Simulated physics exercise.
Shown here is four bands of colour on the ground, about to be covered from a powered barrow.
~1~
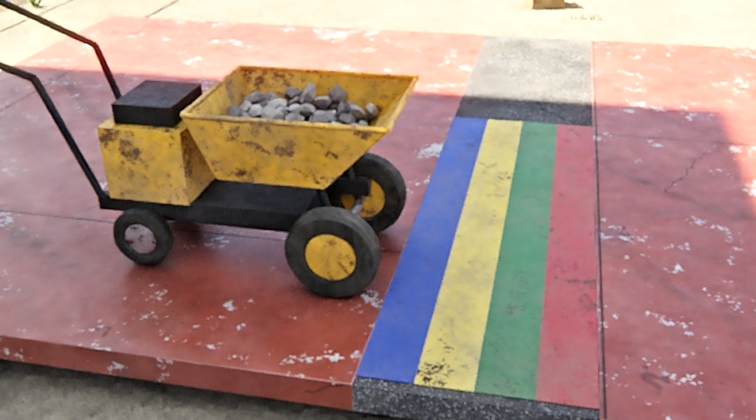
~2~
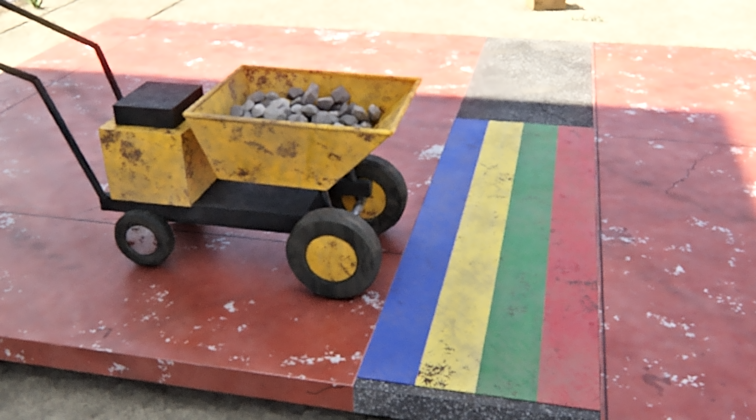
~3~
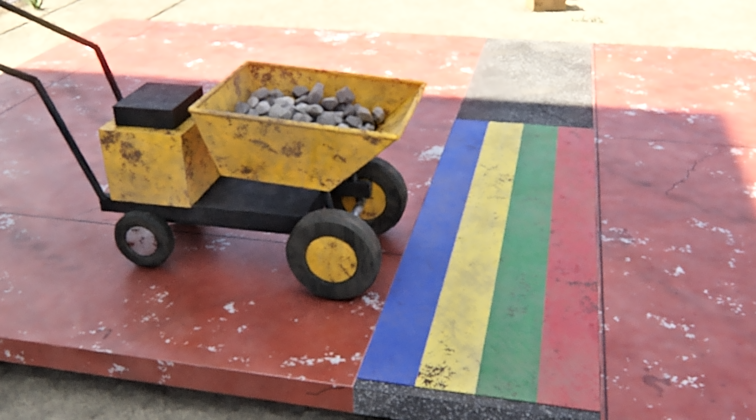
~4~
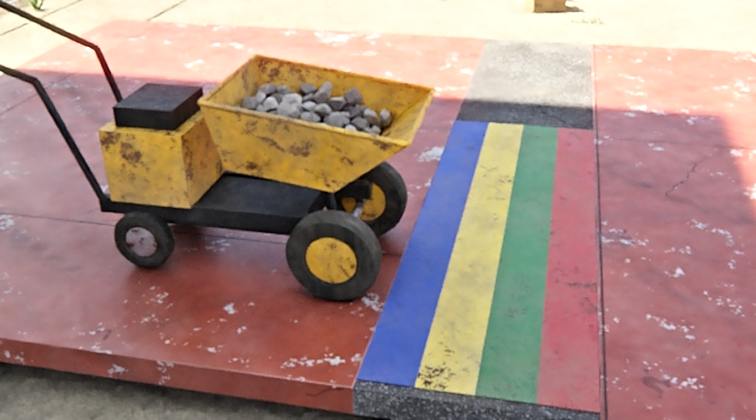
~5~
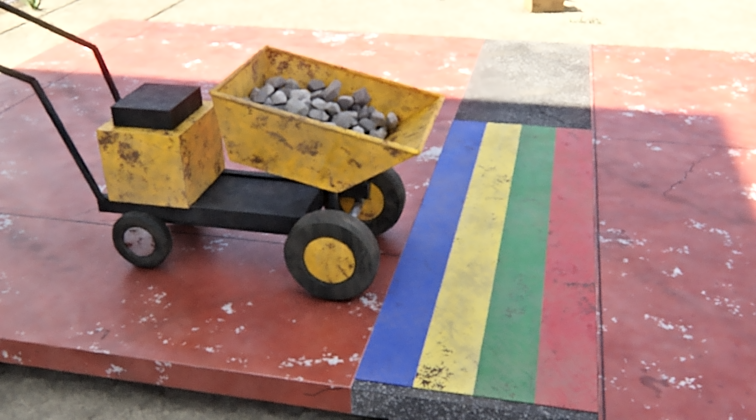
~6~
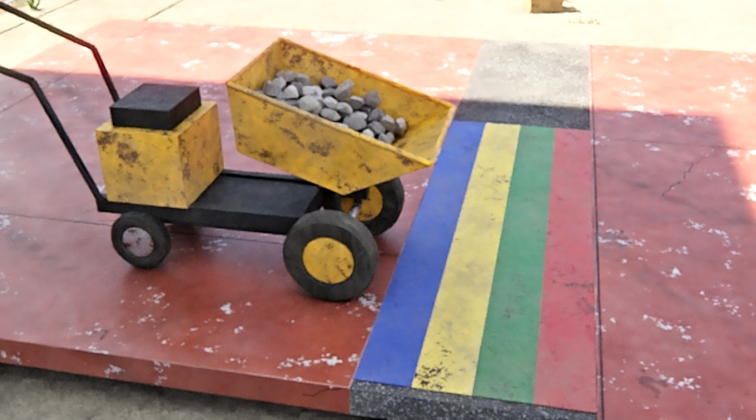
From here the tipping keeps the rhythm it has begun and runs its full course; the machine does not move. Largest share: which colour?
Colour: Green.
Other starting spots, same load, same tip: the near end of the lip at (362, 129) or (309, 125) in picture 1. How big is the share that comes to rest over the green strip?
That works out to 40 per cent for the first position and 20 per cent for the second.
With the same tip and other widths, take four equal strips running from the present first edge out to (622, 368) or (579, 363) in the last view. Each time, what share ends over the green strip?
Roughly 40 per cent first, then 40 per cent.
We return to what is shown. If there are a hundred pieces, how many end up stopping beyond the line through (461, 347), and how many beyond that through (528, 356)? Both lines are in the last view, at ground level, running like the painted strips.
First 80 in a hundred, second 40 in a hundred.
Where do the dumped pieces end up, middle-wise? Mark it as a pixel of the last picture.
Around (536, 276).
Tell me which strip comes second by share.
It's the red strip next.
Soon, skip tipped steeply; all in the skip.
A while on, skip tipped right over; most in the skip; a stray few over the yellow strip; about a quarter over the green strip; a stray few over the red strip.
Towards the end, skip tipped right over; about a quarter in the skip; a small part over the yellow strip; about a third over the green strip; about a quarter over the red strip; a small part off the paint.
Finally, skip tipped right over; a small part in the skip; none over the blue strip; a small part over the yellow strip; about a third over the green strip; about a quarter over the red strip; a small part off the paint.
